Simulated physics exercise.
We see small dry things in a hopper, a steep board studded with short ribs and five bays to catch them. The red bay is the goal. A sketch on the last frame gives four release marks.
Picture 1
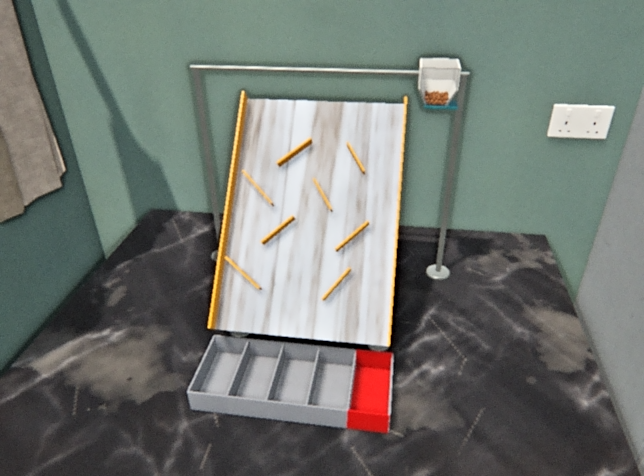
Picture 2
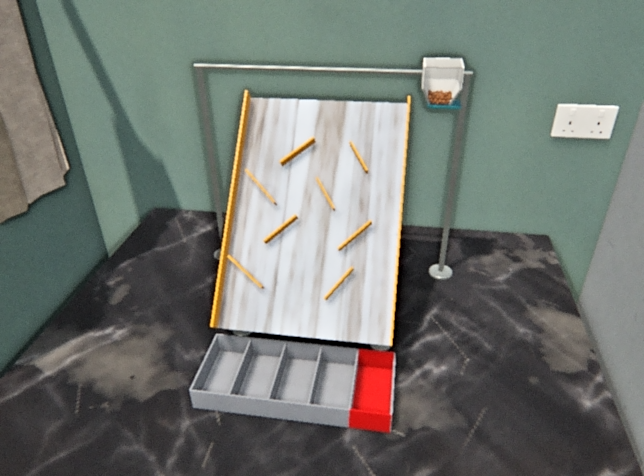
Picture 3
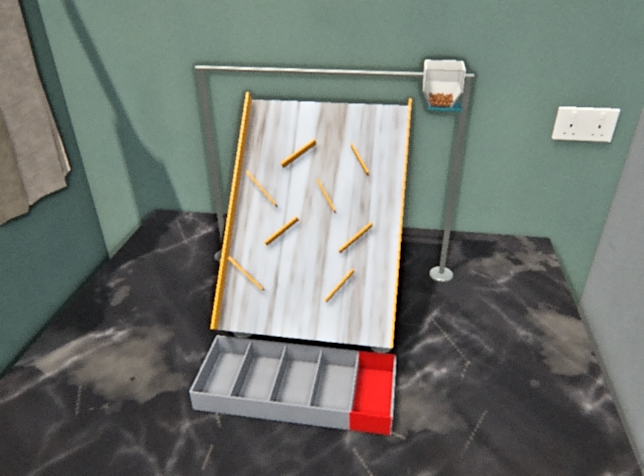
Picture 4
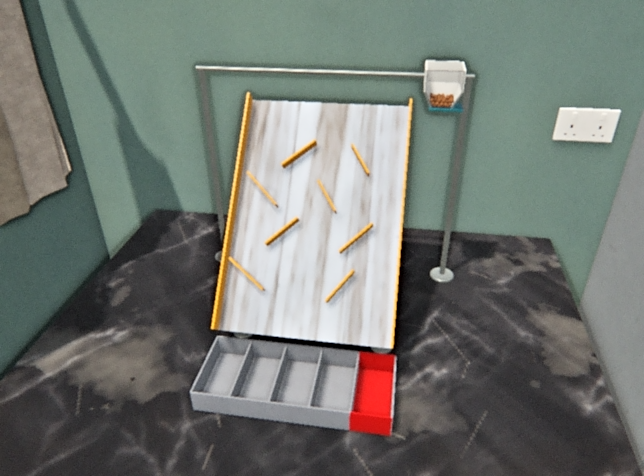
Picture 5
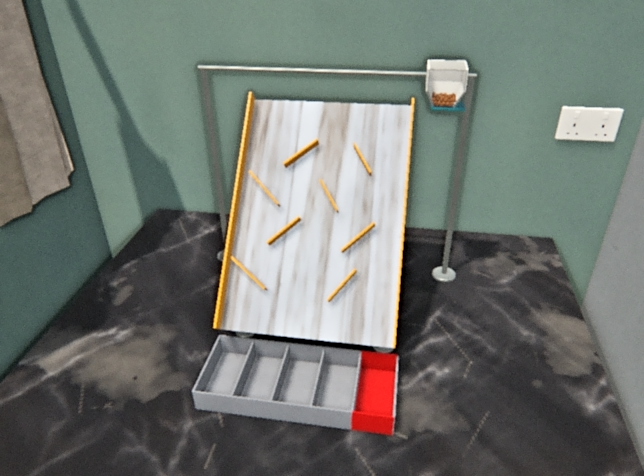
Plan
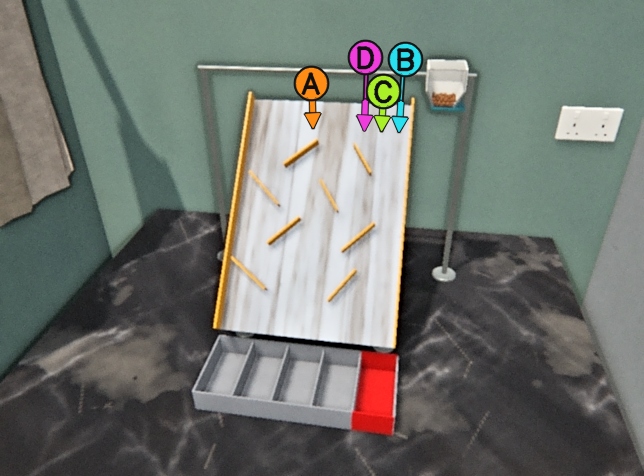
A tall, pale wood-grain board with orange-brown edges and eight short ribs leans back on a dark marbled surface, seen from the front and slightly above, against green walls. A clear hopper of small orange-brown pieces sits at the upper right on a grey metal frame, above four grey bays and a red one at the right. Nothing moves except the view, which shifts very slightly.
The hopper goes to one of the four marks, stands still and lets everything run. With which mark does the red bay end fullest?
Mark C.
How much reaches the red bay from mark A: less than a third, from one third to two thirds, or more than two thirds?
Less than a third.
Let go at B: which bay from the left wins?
It is the fifth one.
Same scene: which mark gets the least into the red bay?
A it is.
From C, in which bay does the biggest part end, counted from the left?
It is the fifth one.
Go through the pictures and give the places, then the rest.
In the first picture, hopper near (436, 99), cereal balls, door shut.
In the second picture, ribs (280, 162) to (314, 137), (350, 141) to (367, 170), (246, 169) to (274, 202).
In the third picture, ribs (317, 179) to (335, 210), (264, 243) to (297, 216), (338, 251) to (372, 222).
In the fourth picture, ribs (229, 258) to (262, 289), (325, 301) to (354, 270).
In the fifth picture, red bay near (372, 422), number 5 of 5 from the left.
On the marked copy, mark A meets the board at (312, 122); mark B meets the board at (399, 126); mark C meets the board at (381, 125); mark D meets the board at (364, 125).
If A is chosen, none at all in the red bay, all but a few in other bays, a small share outside the box.
If B is chosen, close to half in the red bay, a small share in other bays, close to a third outside the box.
If C is chosen, close to two thirds in the red bay, a small share in other bays, close to a quarter outside the box.
If D is chosen, close to half in the red bay, a small share in other bays, close to a third outside the box.
